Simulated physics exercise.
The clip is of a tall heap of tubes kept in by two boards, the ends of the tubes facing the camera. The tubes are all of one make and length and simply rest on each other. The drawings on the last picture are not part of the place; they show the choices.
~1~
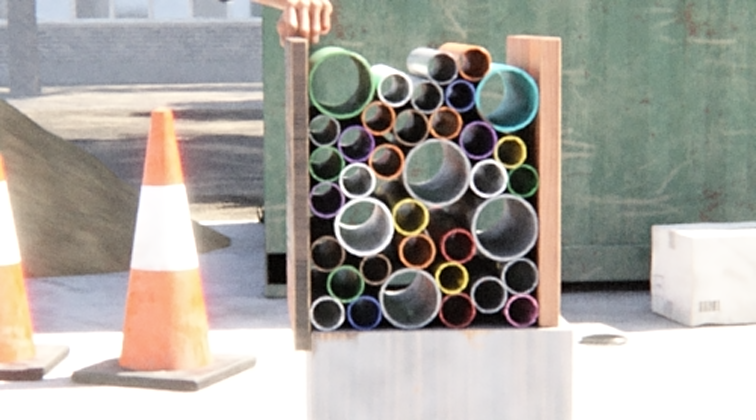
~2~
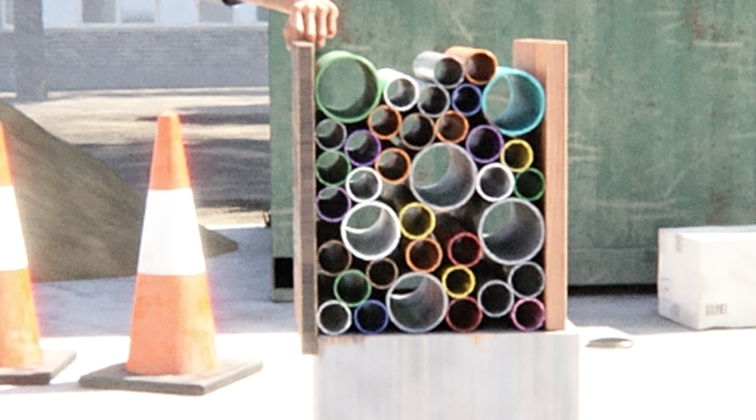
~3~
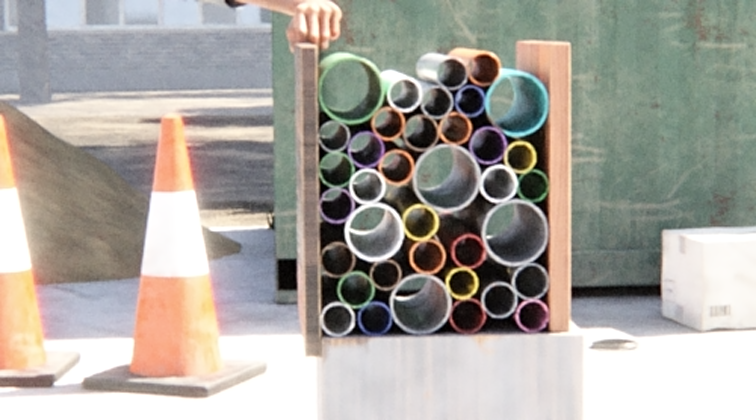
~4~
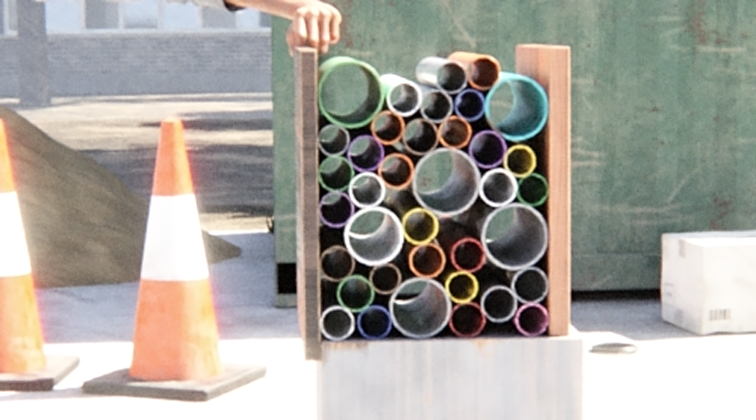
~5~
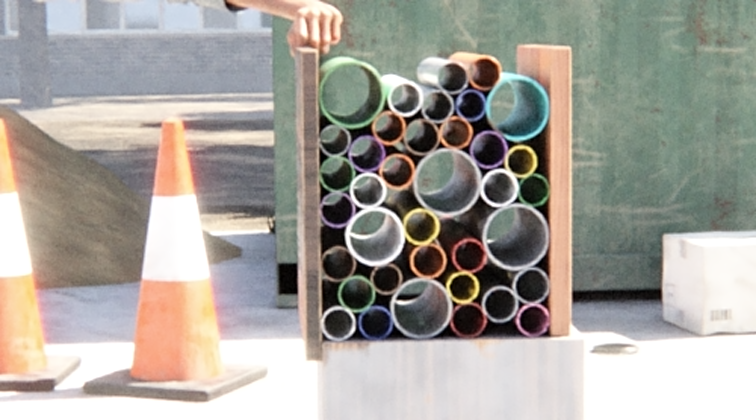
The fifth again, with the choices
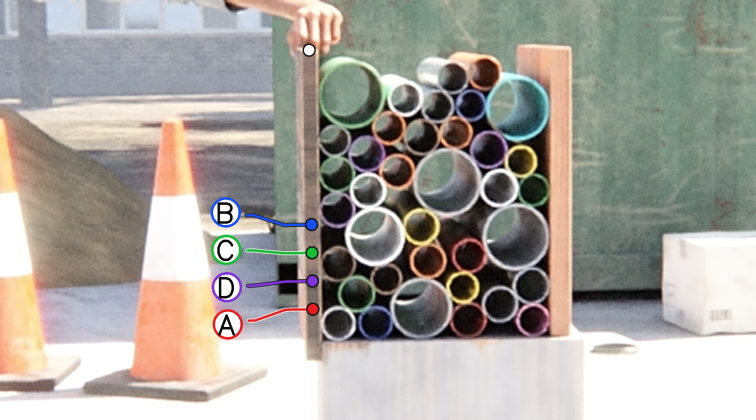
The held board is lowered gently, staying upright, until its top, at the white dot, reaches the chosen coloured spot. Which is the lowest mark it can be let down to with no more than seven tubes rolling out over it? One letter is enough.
Stop at B.
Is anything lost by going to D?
Yes.
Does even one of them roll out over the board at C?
Yes, at C.
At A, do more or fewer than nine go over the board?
More than nine.
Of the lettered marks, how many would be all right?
The number is one.
On the marked copy, A at (313, 309); B at (312, 225); C at (312, 253); D at (313, 281); the white dot at (309, 50).
With B. Early on, top of the board (319, 128).
Further on, top of the board (320, 214).
At the end, top of the board (320, 224), five out over the board.
As for the rest, A more than seven out over the board; C more than seven out over the board; D more than seven out over the board.
